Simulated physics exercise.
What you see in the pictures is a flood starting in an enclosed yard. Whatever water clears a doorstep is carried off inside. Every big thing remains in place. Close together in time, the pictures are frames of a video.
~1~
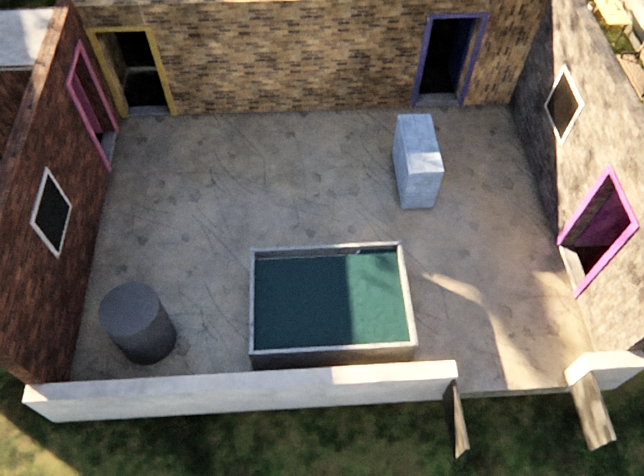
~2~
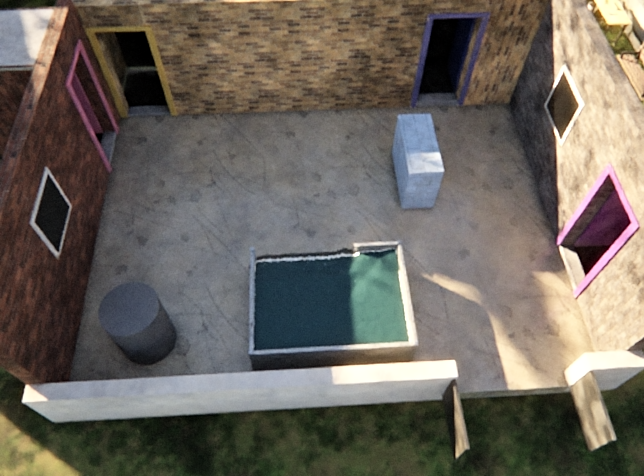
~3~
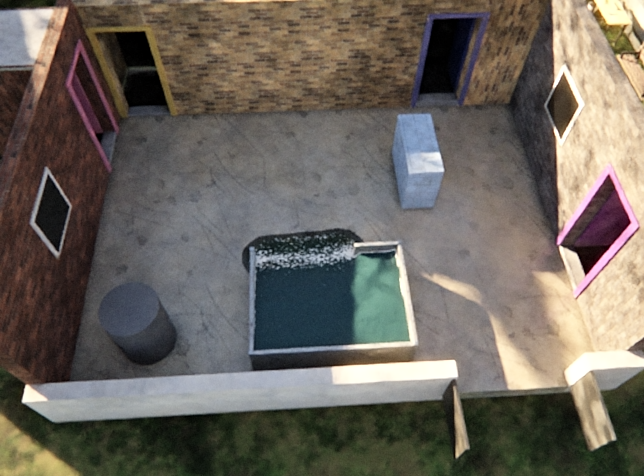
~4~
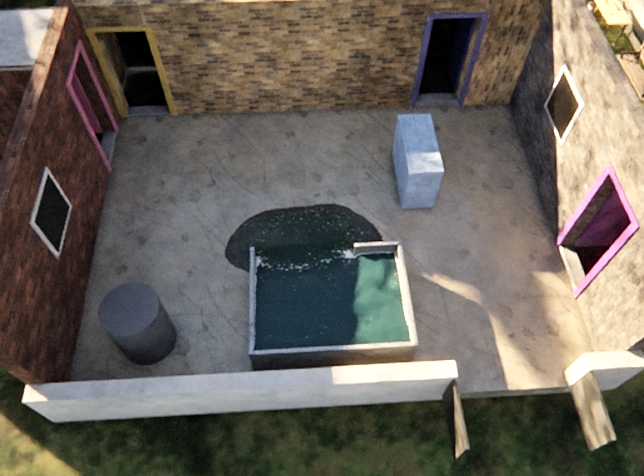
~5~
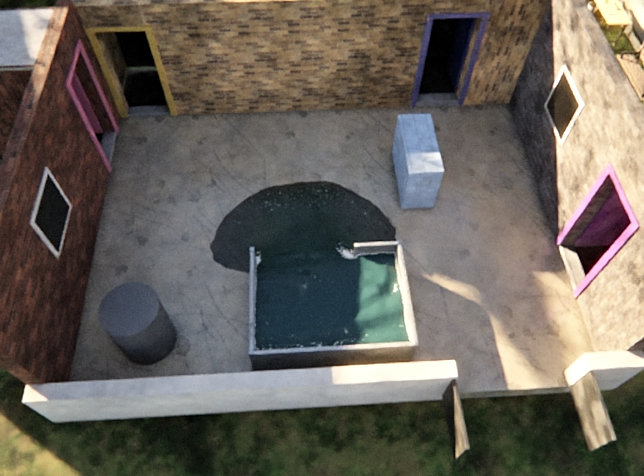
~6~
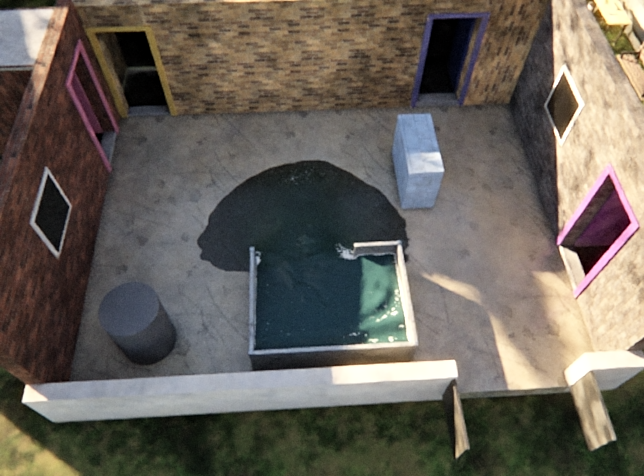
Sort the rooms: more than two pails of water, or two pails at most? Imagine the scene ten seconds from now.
Pink door - more than two pails; yellow door - more than two pails; purple door - two pails at most; blue door - two pails at most.
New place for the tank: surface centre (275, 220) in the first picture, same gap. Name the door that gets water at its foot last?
That's the one in purple.
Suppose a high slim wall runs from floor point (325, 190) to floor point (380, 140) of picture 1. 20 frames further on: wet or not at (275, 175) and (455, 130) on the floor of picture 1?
Result, in order: Swamped / swamped.
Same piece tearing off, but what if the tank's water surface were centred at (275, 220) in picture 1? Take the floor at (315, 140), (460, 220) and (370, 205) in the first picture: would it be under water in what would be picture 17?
In that order: Reached by the flood, not reached, not reached.
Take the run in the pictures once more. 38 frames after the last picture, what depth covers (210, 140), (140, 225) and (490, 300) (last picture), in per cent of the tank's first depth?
Around 12, 8 and 0 %.
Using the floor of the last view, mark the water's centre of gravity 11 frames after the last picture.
I'd say around (301, 230).
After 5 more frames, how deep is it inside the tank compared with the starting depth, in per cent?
By my count, 58 per cent.
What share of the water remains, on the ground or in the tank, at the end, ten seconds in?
I'd estimate close to 90 per cent.
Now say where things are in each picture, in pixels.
In the first frame, the water tank at (330, 297) is whole and still.
In the second frame, the front is at a hidden place, out from the gap on the water tank's far side.
In the third frame, the front is at a hidden place, out from the gap on the water tank's far side.
In the fourth frame, the front is at (361, 221), out from the gap on the water tank's far side.
In the fifth frame, the front is at (338, 188), out from the gap on the water tank's far side.
In the sixth frame, water pours out on the water tank's far side and has run to (320, 164).
A moment on, water covers 30 % of the floor; the pink door not reached, the yellow door not reached, the purple door not reached, the blue door not reached.
Next, water covers 35 % of the floor; the pink door not reached, the yellow door not reached, the purple door not reached, the blue door not reached.
Then, water covers 50 % of the floor; the pink door under two buckets in, the yellow door over two buckets in, the purple door not reached, the blue door wet at the sill, nothing in.
Later, water covers 70 % of the floor; the pink door over two buckets in, the yellow door far over two buckets in, the purple door wet at the sill, nothing in, the blue door wet at the sill, nothing in.
In the end, water covers 95 % of the floor; the pink door over two buckets in, the yellow door far over two buckets in, the purple door wet at the sill, nothing in, the blue door wet at the sill, nothing in.
